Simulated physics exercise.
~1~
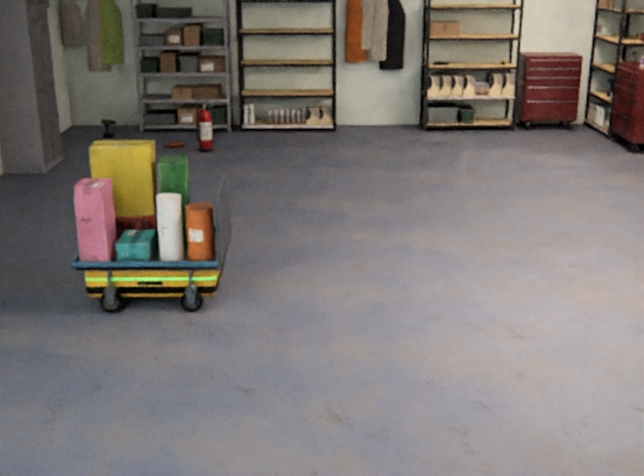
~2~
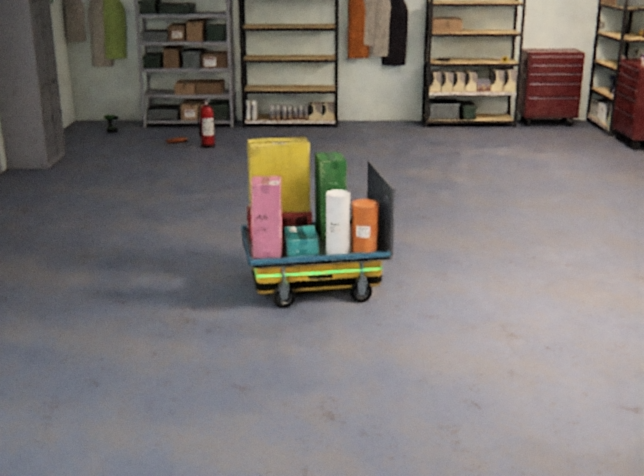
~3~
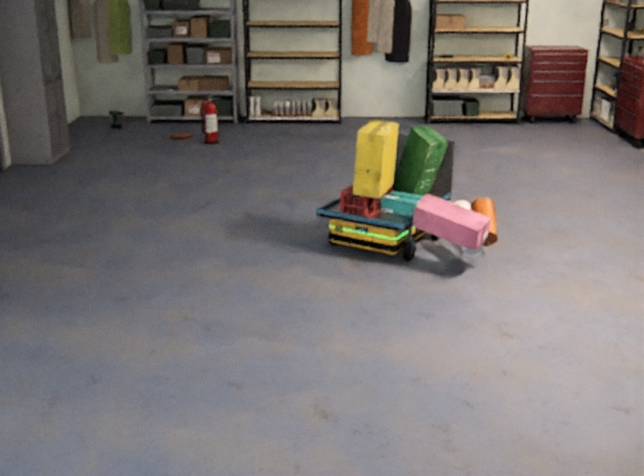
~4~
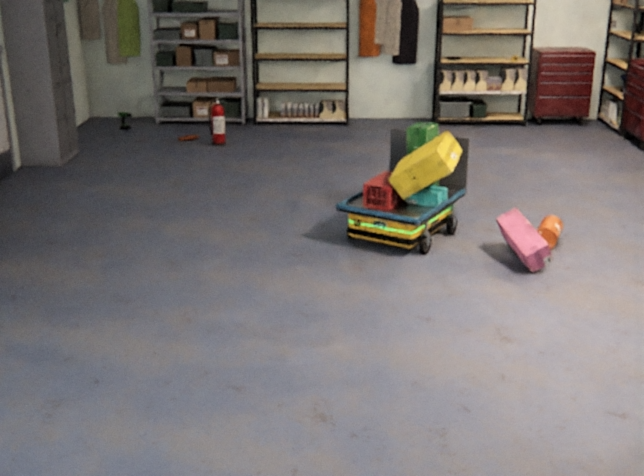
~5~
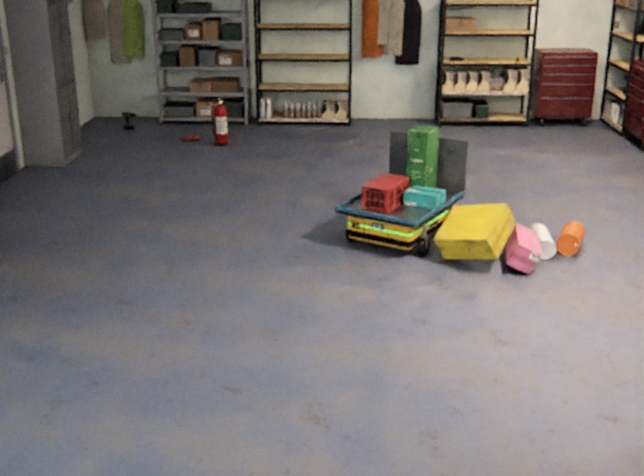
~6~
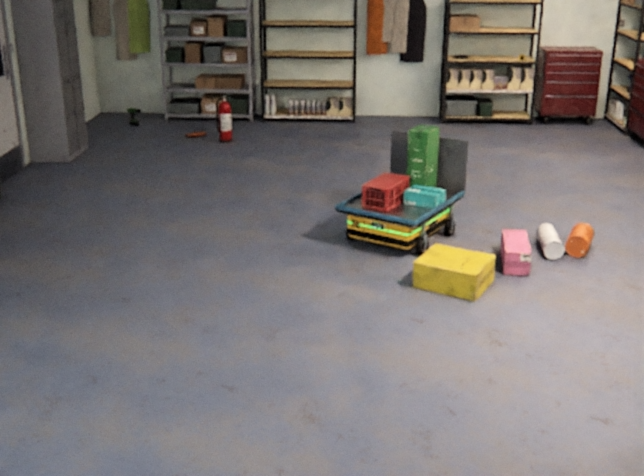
In a workshop, a loaded cart turns and stops, spilling four of its seven items.
